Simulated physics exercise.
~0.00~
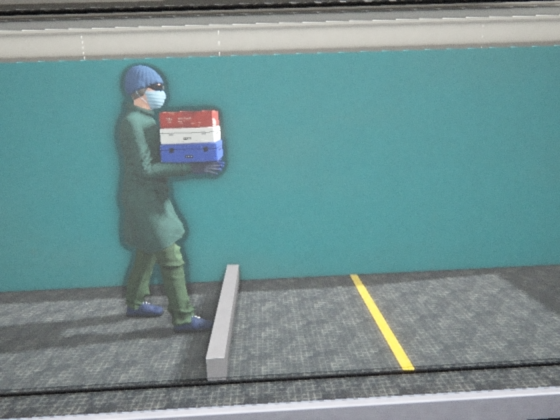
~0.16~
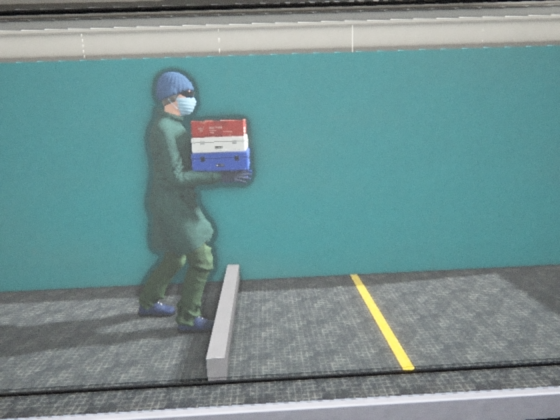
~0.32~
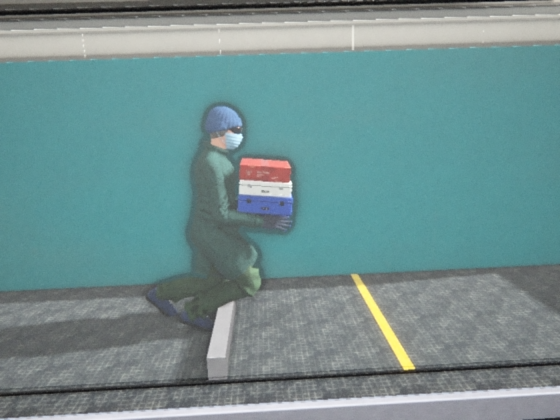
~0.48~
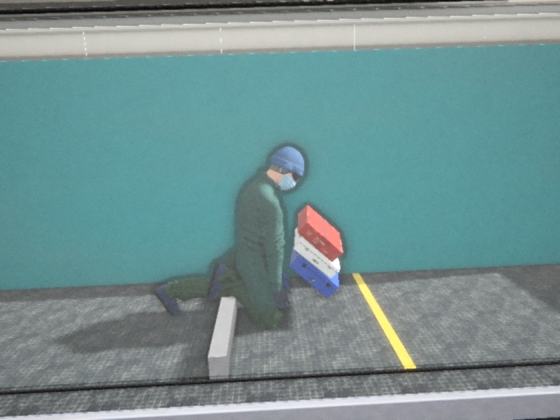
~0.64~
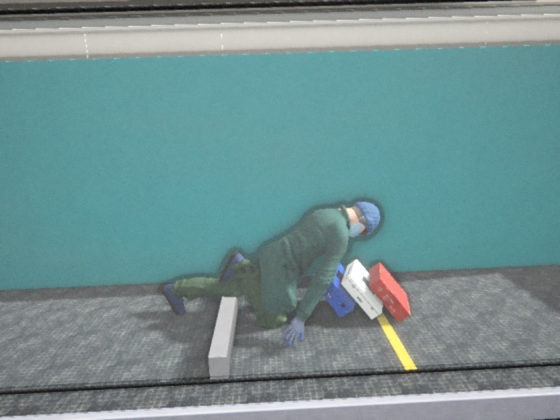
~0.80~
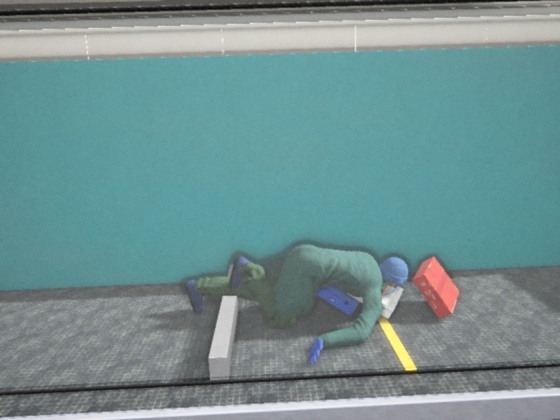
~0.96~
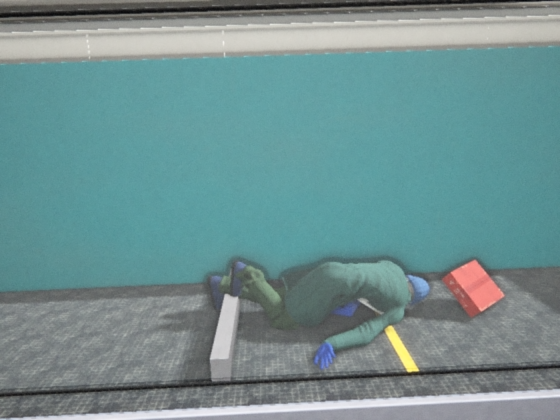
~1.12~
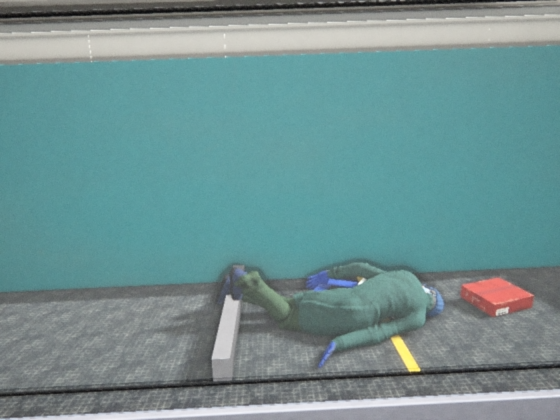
At the start, a masked person in a blue cap and green clothing carries a stack of three boxes, red over white over blue, toward a low rail in front of a teal wall. The person moves right, catches their legs at the rail and pitches forward, knees bending. The stack tips and drops with them, and the boxes spread apart near the yellow line. The person lands face down, arms reaching out, while the red box tumbles farther right. Finally, the person lies flat with head beyond the line, the red box rests past it, the blue box stays short, and the white one is mostly hidden.
